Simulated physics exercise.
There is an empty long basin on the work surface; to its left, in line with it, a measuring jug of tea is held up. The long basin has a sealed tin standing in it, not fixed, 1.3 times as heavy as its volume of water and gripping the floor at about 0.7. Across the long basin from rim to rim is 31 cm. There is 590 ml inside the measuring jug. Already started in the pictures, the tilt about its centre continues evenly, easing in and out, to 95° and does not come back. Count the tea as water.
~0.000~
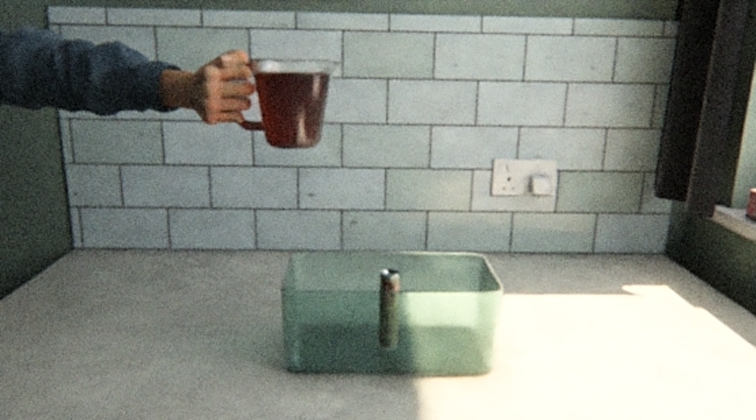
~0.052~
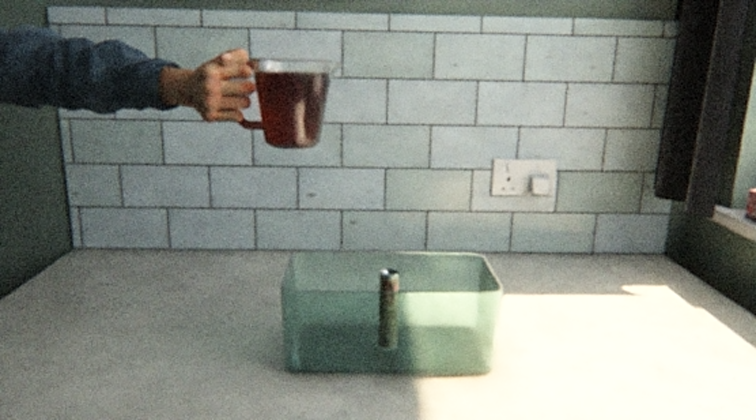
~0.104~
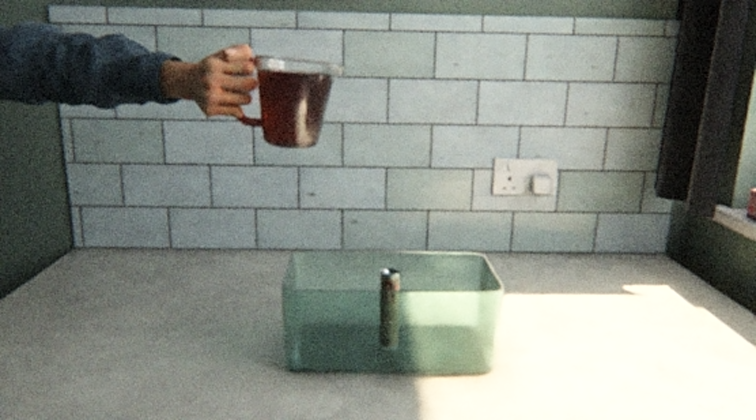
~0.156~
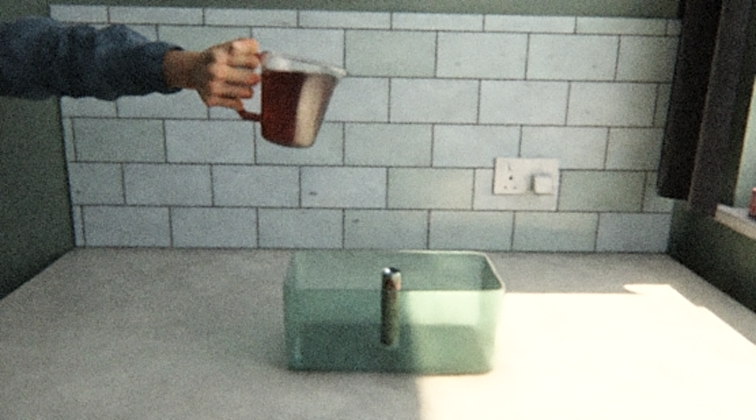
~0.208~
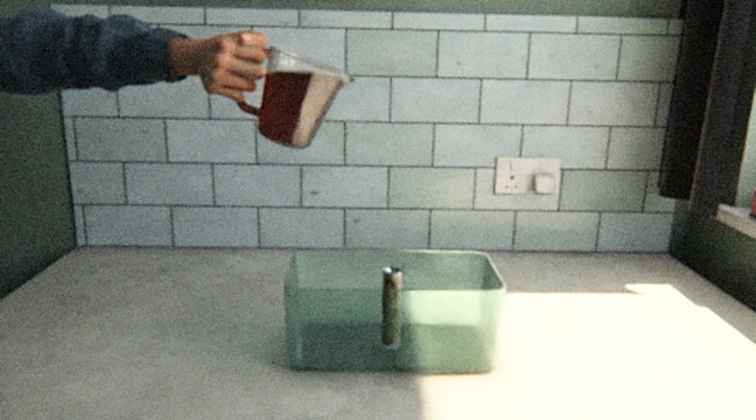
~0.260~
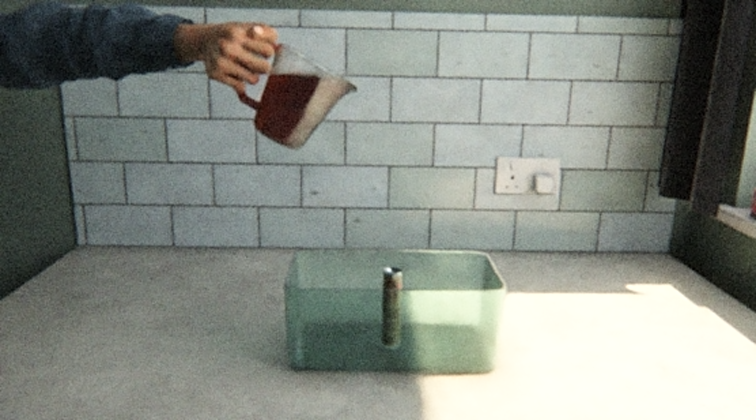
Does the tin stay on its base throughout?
Yes, it stays on its base.
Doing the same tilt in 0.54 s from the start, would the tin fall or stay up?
In that case the tin does not tip.
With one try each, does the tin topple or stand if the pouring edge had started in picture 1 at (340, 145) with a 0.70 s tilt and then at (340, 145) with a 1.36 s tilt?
The tin overturns the first time and overturns the second time.
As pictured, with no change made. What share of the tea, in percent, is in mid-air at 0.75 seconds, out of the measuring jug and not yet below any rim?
Some 32 per cent.
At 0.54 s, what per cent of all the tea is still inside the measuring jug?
Some 58 % of it is still there.
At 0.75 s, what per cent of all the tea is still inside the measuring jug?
Near 18 percent, more or less.
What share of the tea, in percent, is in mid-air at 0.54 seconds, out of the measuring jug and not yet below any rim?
Share: Roughly 36 per cent.
By 0.54 s the tilt is 84° and 58 per cent is still to pour; the tin stands where it began.
By 0.75 s the tilt is 95° and 17 per cent is still to pour; the tin stands where it began.
By 0.96 s the tilt is 95° and 3 per cent is still to pour; the tin stands where it began.
By 1.20 s the tilt is 95° and 0 per cent is still to pour; the tin stands where it began.
At rest the tin stands where it began.
